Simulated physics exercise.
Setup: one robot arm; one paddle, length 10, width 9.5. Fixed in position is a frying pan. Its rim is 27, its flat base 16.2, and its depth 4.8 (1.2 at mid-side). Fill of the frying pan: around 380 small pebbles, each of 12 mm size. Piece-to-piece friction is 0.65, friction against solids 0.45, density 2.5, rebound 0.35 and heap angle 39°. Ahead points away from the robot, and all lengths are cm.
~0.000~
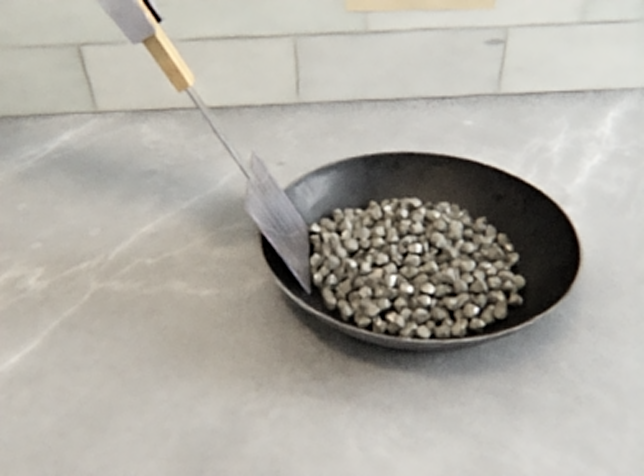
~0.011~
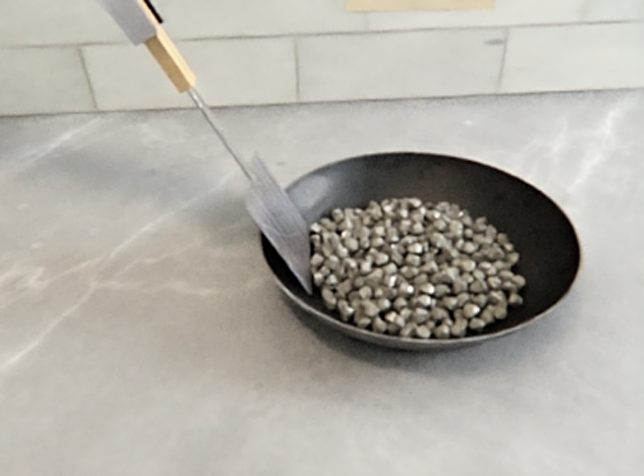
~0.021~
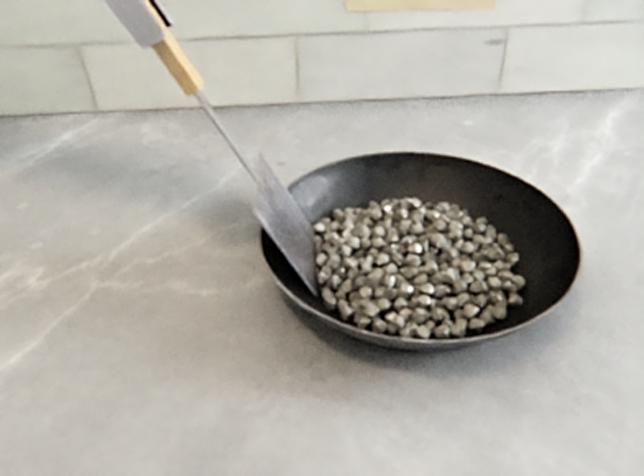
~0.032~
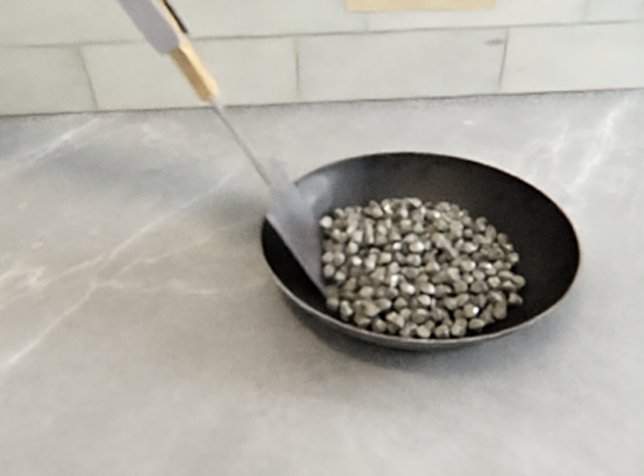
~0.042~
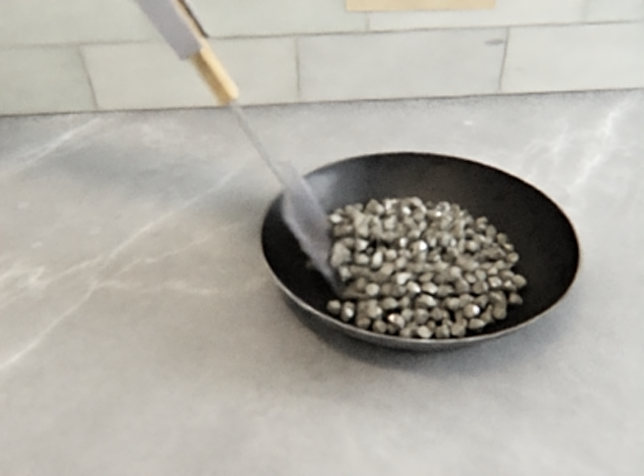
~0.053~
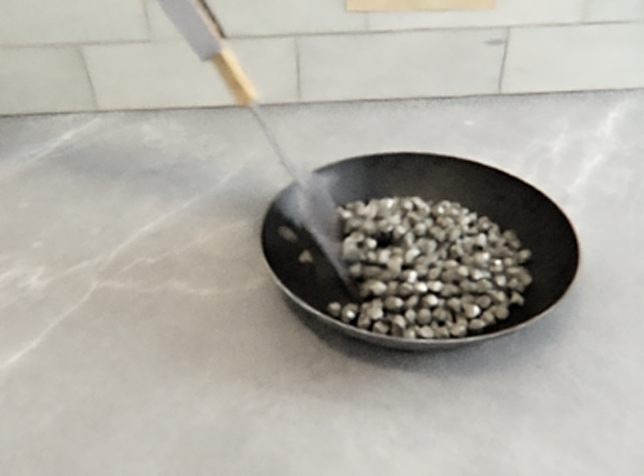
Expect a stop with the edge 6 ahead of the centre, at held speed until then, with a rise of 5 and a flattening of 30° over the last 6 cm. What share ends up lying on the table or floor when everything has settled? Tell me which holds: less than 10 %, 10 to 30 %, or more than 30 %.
10 to 30 % holds.
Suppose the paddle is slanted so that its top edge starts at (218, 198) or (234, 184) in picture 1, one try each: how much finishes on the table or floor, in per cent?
Some 20 per cent, then some 15 per cent.
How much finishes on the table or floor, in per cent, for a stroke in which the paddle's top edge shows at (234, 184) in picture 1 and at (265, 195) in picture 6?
Around 5 per cent finishes there.
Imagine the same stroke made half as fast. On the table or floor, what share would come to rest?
Then about 0 per cent.
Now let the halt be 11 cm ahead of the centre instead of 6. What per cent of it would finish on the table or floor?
45 %, roughly.
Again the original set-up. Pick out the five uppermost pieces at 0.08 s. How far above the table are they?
I'd put it close to 8 cm.
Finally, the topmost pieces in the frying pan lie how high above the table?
About 6.0 cm.
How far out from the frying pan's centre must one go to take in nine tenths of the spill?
It comes out at close to 45 centimetres.
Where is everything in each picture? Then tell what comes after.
In the first frame, the paddle top edge at (250, 175), sloping 64°; upper third of the load around (414, 250), from x 315 to 515, top at y 205; 381 in the frying pan.
In the second frame, the paddle top edge at (251, 175), sloping 64°; upper third of the load around (414, 250), from x 315 to 515, top at y 205.
In the third frame, the paddle top edge at (257, 178), sloping 64°; upper third of the load around (415, 250), from x 315 to 515, top at y 205.
In the fourth frame, the paddle top edge at (270, 182), sloping 64°; upper third of the load around (416, 250), from x 315 to 515, top at y 205.
In the fifth frame, the paddle top edge at (287, 186), sloping 64°; upper third of the load around (407, 246), from x 310 to 520, top at y 200.
In the sixth frame, the paddle top edge at (304, 186), sloping 64°; upper third of the load around (409, 244), from x 290 to 525, top at y 200; 381 in the frying pan.
After 0.08 s, sloping 64°, highest piece 8 above the table; 380 in the frying pan, 1 on the blade or in flight.
After 0.11 s, sloping 55°, highest piece 12 above the table; 377 in the frying pan, 4 on the blade or in flight.
After 0.32 s, sloping 34°, highest piece 15 above the table; 308 in the frying pan, 56 on the table or floor, 17 on the blade or in flight.
After 1.37 s, sloping 34°, highest piece 6 above the table; 308 in the frying pan, 73 on the table or floor.
In the end, 308 in the frying pan, 73 on the table or floor. That is 19 % on the table or floor.
